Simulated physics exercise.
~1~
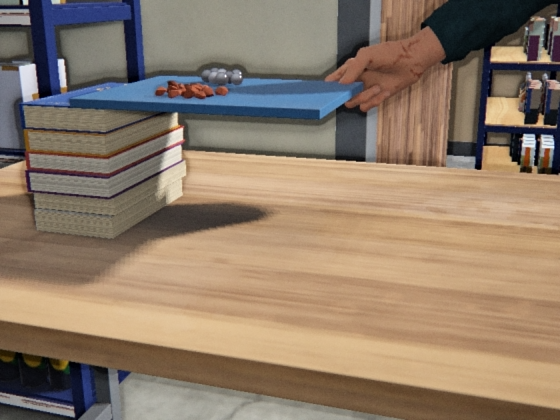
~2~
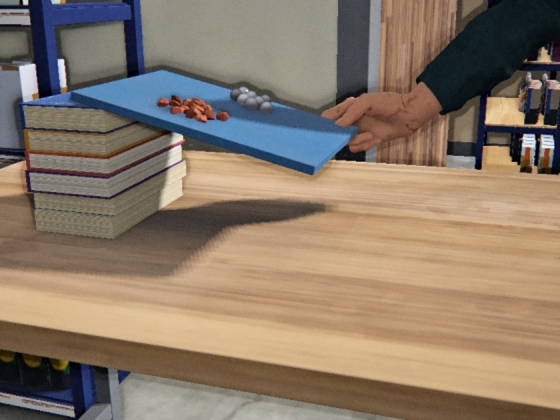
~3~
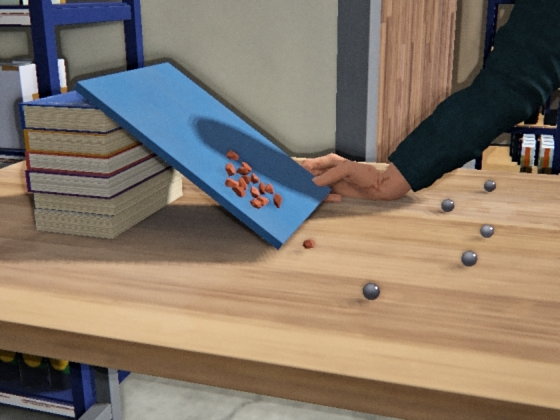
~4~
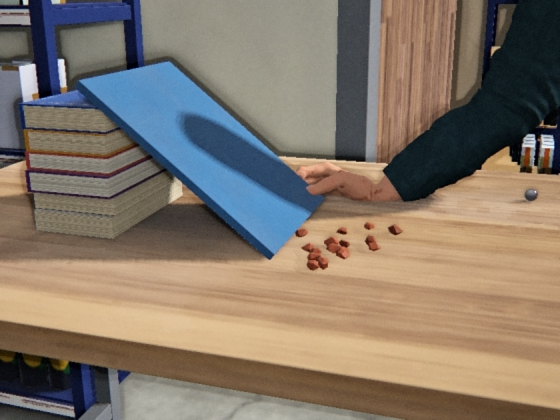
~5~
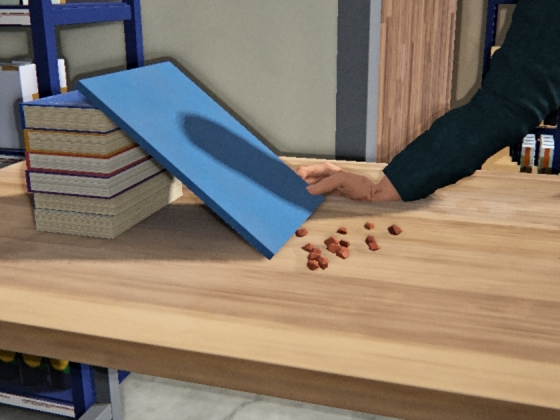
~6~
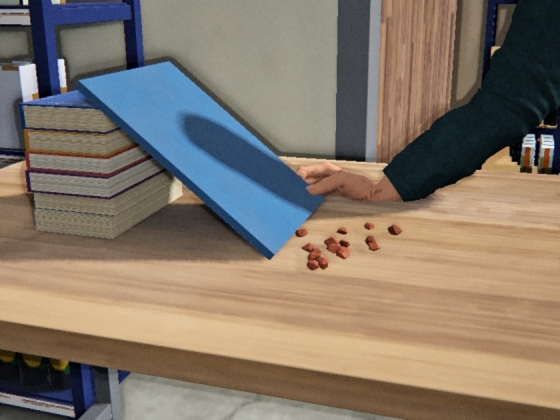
A blue board propped on a stack of books was lowered by a hand at its right end, and the small silver balls rolled off and away across the table, while the reddish bits slid down later and stopped just past its edge.
